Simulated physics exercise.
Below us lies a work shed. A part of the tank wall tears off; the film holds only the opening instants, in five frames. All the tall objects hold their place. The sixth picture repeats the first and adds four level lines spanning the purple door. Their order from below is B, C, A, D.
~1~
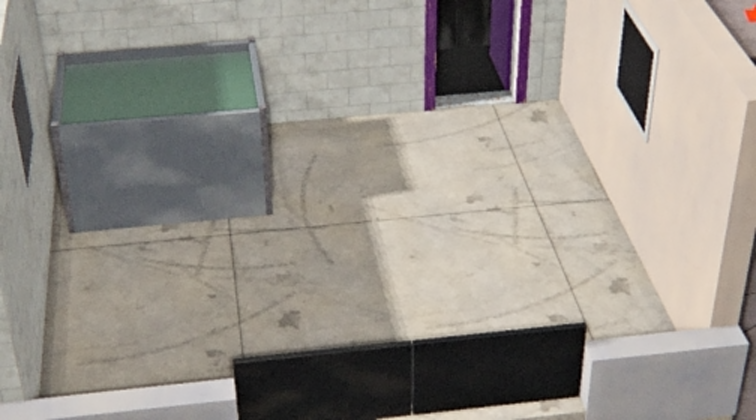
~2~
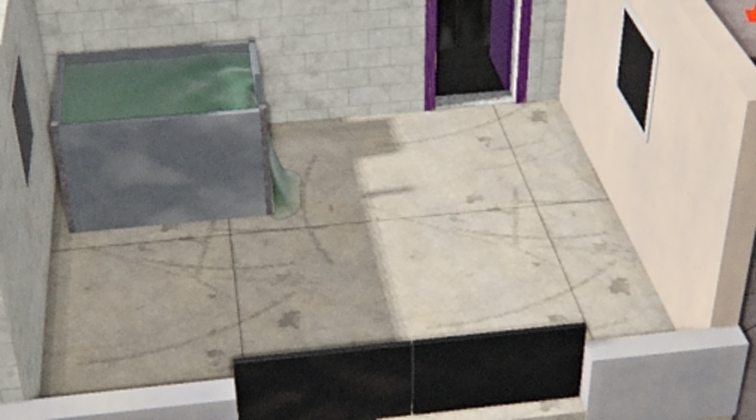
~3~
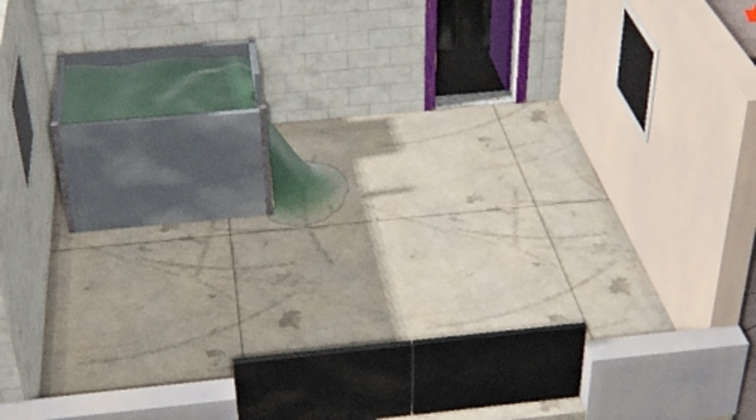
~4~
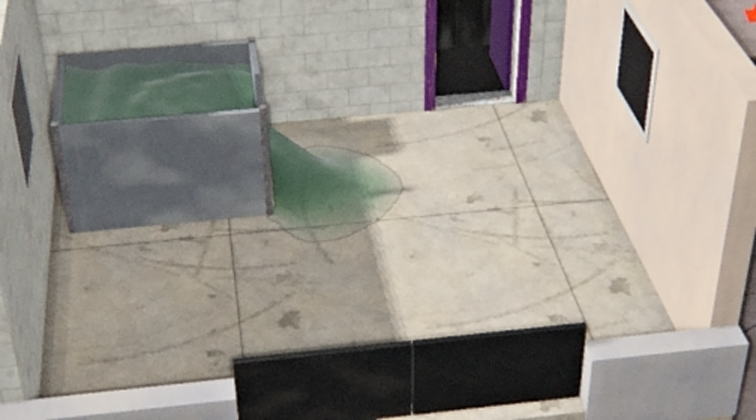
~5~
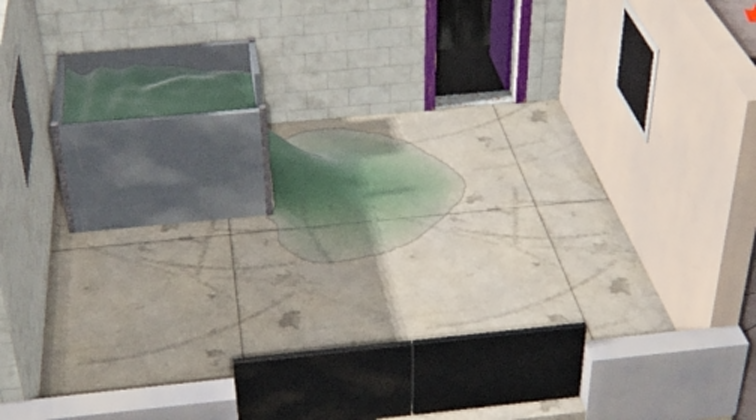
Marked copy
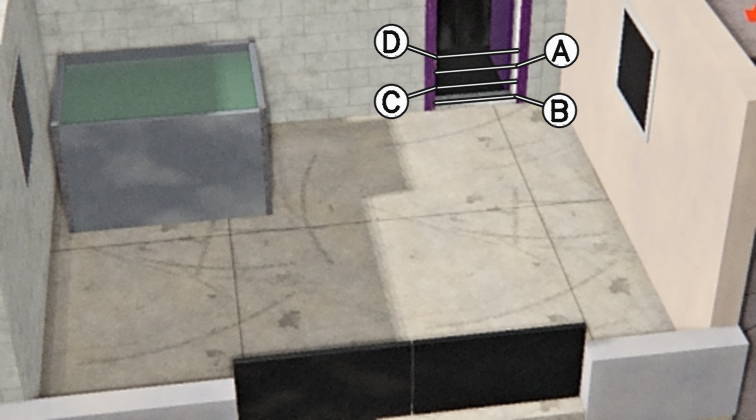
Green water pouring from the right side of a grey tank and spreading rightward across the concrete floor of a walled yard.
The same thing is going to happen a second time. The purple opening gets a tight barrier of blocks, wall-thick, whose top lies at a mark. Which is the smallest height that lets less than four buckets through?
Height C.
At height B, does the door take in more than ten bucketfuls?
Yes, it does.
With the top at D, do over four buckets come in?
No.
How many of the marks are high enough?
Three of them.
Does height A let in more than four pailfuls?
No, that is safe.
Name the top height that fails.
Here it is height B.
On the marked copy, A at (476, 69); B at (475, 99); C at (476, 84); D at (477, 53); from the bottom up B, C, A, D.
Choosing A, nothing gets over.
Choosing B, some 20 bucketfuls get in.
Choosing C, a splash gets over, under a bucket.
Choosing D, nothing gets over.
